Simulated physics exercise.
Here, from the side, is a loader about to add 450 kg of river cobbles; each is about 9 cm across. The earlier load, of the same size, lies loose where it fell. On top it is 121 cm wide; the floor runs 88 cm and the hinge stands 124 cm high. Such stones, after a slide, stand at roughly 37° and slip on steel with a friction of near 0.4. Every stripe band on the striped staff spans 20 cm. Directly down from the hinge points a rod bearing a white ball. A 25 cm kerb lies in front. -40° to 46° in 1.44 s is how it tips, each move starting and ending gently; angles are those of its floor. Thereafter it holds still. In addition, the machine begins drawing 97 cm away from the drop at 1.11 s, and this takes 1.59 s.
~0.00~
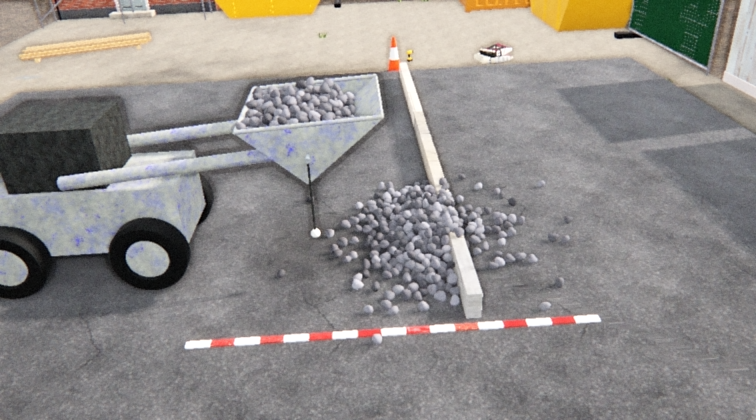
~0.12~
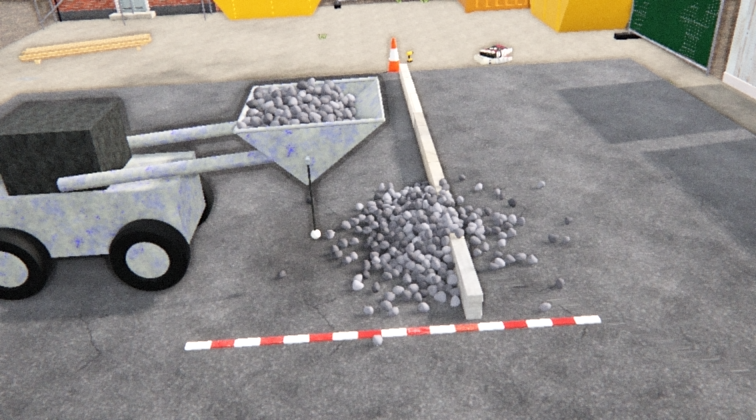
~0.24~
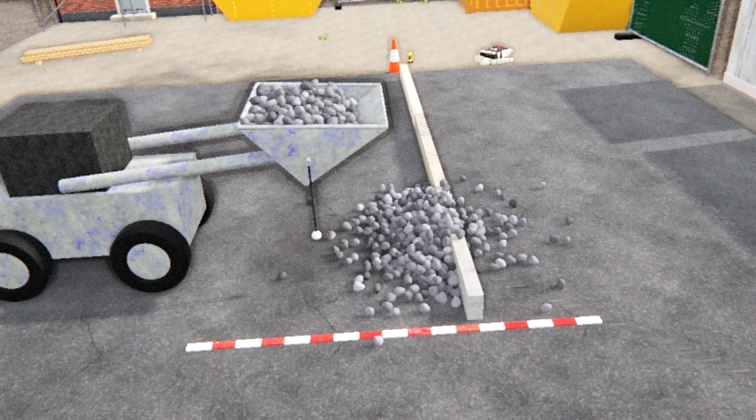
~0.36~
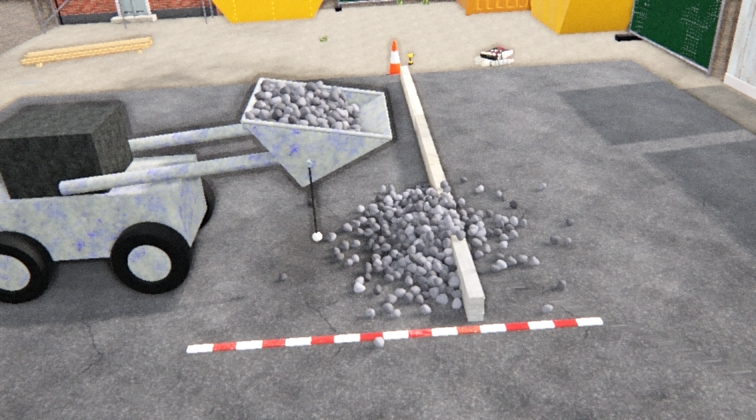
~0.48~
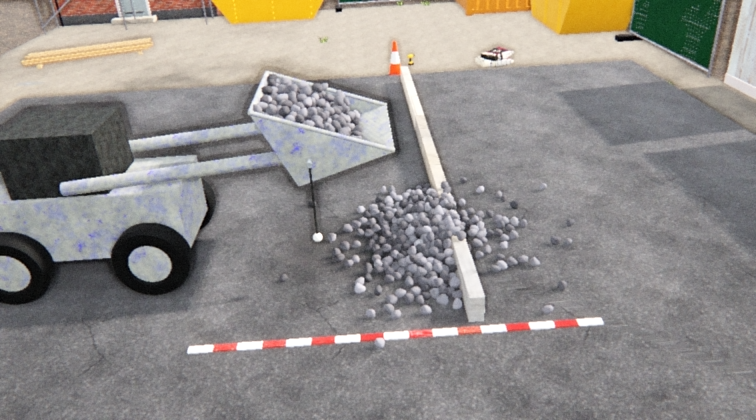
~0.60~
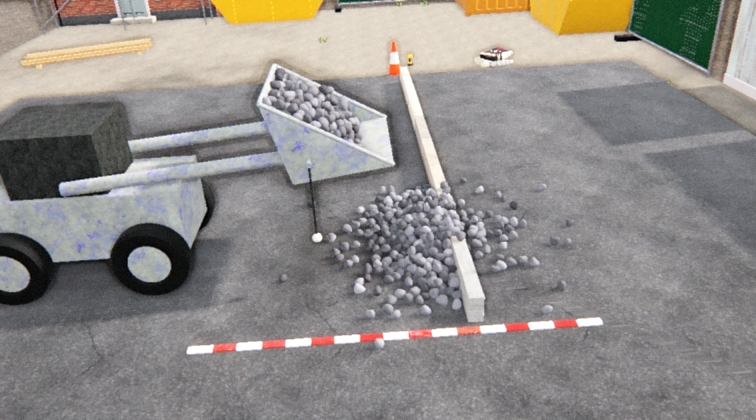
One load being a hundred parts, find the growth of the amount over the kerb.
A growth of about 0 parts in a hundred.
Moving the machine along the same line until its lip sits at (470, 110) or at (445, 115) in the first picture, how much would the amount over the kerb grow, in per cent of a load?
First place: Roughly 60 %; second place: Roughly 30 %.
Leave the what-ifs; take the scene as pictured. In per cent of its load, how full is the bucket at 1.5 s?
That works out to about 15 %.
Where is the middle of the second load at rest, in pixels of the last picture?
Centre at roughly (377, 235).
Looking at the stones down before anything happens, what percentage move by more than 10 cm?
Roughly 5 percent.
After 1.1 s the floor is at 33°; in per cent of one load, 96 in the bucket, 93 on this side of the kerb, 11 over the kerb; the foremost stones are at (541, 223).
After 1.5 s the floor is at 46°; in per cent of one load, 14 in the bucket, 175 on this side of the kerb, 11 over the kerb; the foremost stones are at (541, 223).
After 3.2 s the floor is at 46°; in per cent of one load, 0 in the bucket, 189 on this side of the kerb, 11 over the kerb; the foremost stones are at (541, 223).
After 5.9 s the floor is at 46°; in per cent of one load, 0 in the bucket, 189 on this side of the kerb, 11 over the kerb; the foremost stones are at (541, 223). Net gain over the kerb, 0.
